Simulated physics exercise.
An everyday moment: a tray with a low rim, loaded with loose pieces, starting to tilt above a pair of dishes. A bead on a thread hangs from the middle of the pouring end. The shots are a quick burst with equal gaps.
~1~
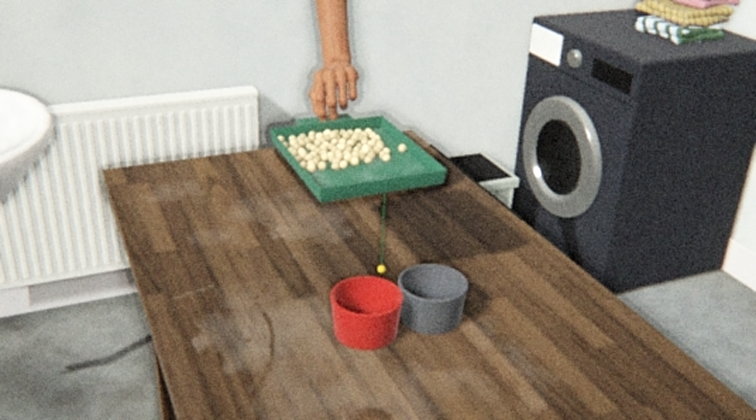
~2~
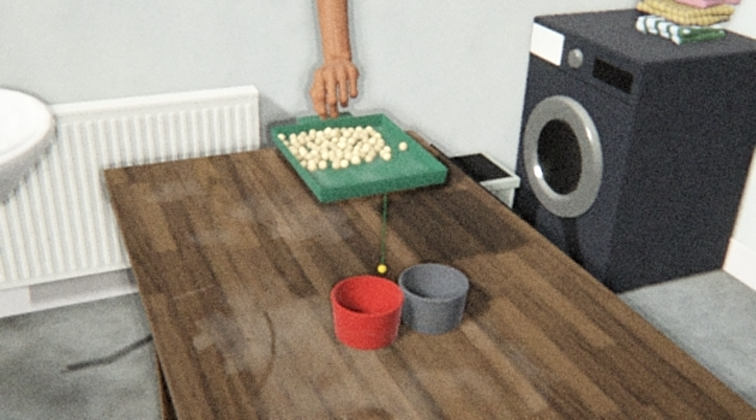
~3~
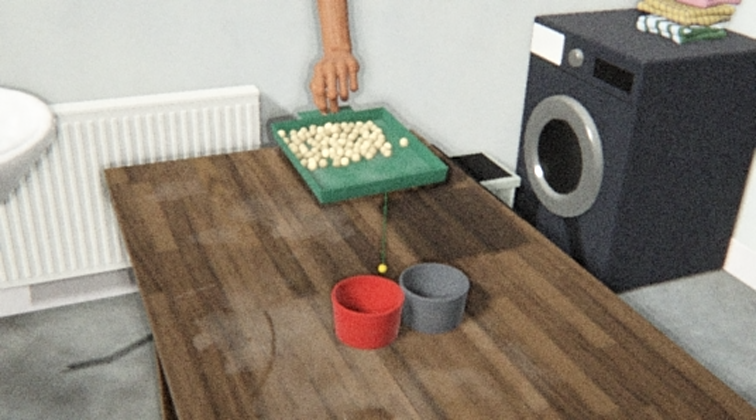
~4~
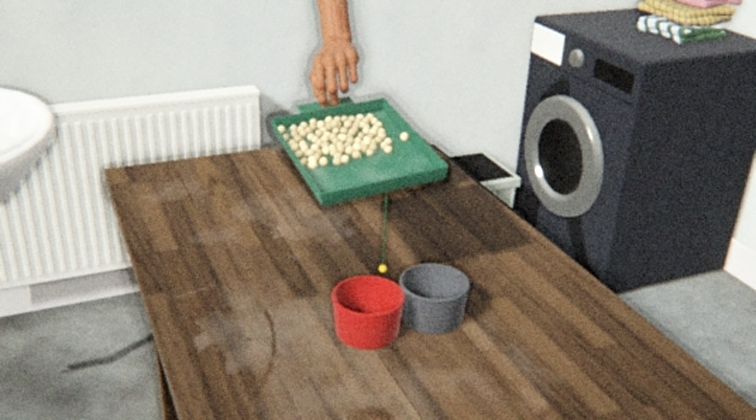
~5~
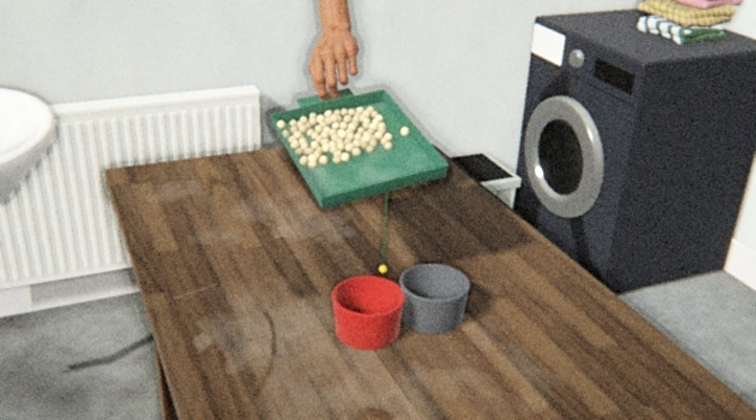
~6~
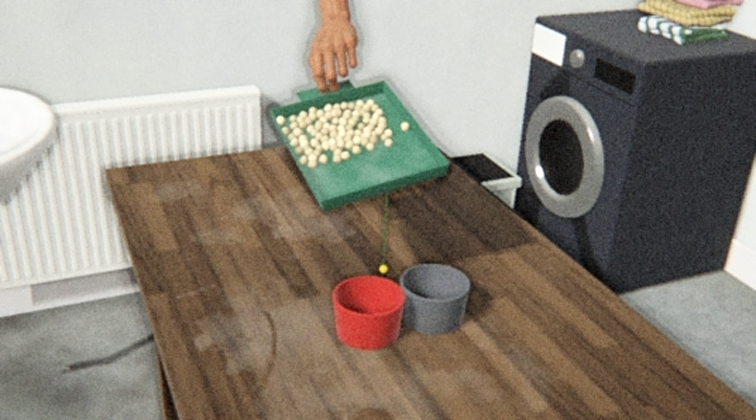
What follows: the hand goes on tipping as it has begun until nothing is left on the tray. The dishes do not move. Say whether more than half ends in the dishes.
They take less than half between them.
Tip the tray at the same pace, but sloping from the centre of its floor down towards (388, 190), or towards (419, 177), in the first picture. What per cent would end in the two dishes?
Near 70 % and 50 %.
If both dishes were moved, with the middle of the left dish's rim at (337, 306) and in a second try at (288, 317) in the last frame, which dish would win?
The first try: The left one. The second: The right one.
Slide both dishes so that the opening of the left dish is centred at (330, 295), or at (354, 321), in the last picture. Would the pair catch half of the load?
One: Above a half. Two: Under half.
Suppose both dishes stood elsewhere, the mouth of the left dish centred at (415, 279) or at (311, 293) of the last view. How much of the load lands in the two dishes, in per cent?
About 0 and 70 per cent.
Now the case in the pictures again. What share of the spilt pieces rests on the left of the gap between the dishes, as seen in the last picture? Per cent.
About 100 per cent.
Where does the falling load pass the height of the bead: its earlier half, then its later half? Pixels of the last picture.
At about (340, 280), then at (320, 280).
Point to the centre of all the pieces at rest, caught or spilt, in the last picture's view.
Roughly at (326, 332).
Soon, tray tipped steeply; all on the tray.
A while on, tray tipped right over; nearly all on the tray; a stray few outside both; a stray few in the air.
Towards the end, tray tipped past a quarter turn; about a third in the left dish; about two thirds outside both.
Finally, tray tipped past a quarter turn; about a third in the left dish; none in the right dish; about two thirds outside both.
